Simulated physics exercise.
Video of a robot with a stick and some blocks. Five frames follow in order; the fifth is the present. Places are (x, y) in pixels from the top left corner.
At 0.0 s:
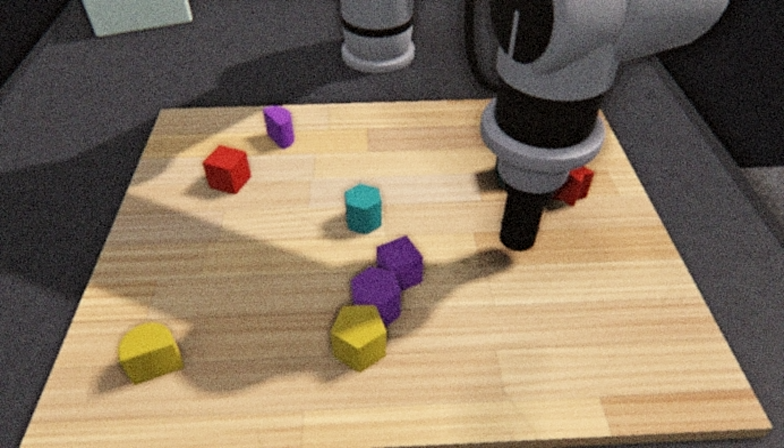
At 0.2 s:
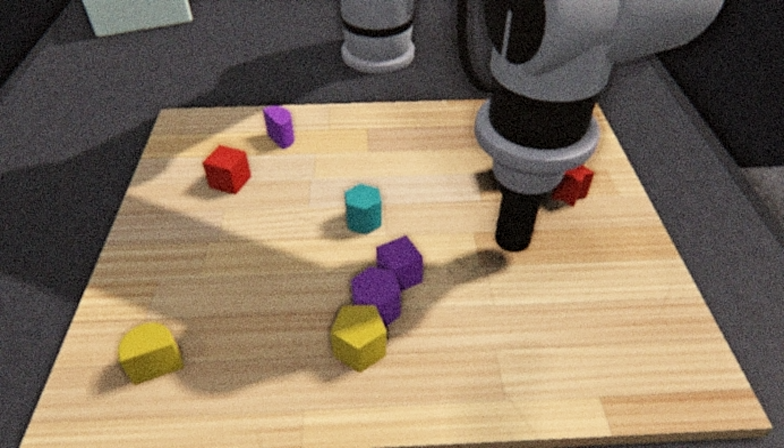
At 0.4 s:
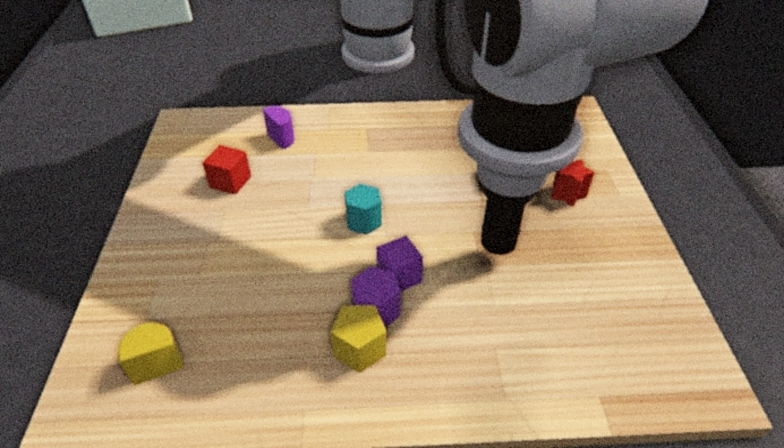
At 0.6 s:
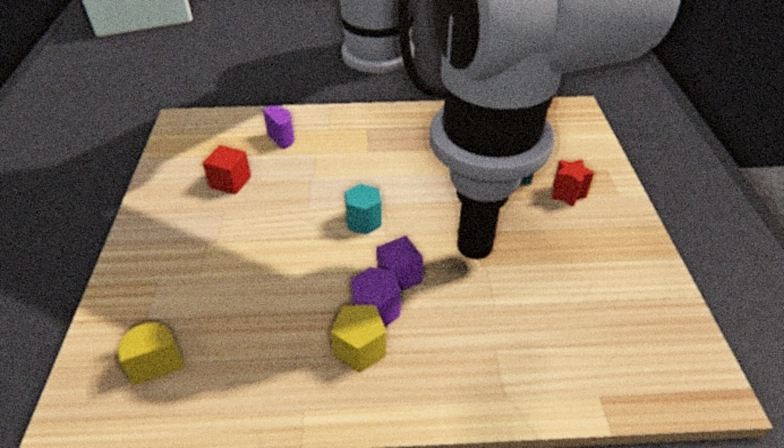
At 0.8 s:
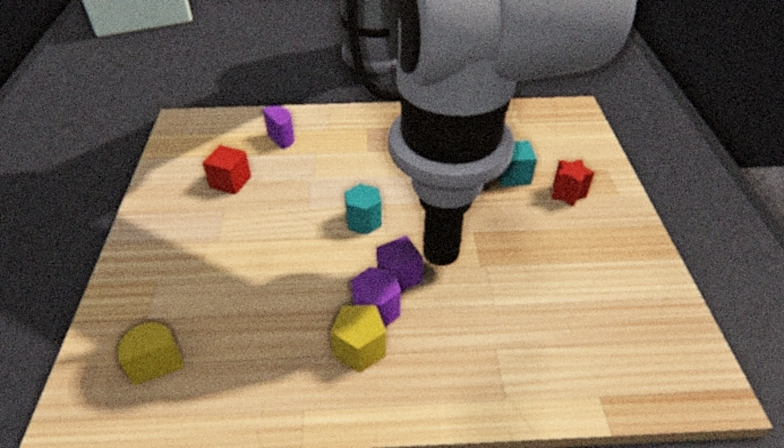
A robot arm moves its black stick left across the board toward unmoving purple blocks.
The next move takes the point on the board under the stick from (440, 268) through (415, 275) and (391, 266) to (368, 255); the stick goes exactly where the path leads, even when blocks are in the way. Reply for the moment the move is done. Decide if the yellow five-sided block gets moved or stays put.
In the end it has not been moved.
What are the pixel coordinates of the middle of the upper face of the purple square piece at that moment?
The purple square piece ends near (337, 246).
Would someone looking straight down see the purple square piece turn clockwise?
No.
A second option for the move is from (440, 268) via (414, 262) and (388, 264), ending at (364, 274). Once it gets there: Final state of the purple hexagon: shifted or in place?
It gets displaced.
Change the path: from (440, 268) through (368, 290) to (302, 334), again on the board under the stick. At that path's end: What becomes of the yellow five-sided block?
Moved.
What follows on the original path. Halfway along, stick at (402, 257); purple square piece at (365, 249), turned 10° clockwise.
At the end, stick at (368, 241); yellow five-sided block still; purple square piece at (337, 246), turned 20° anticlockwise.
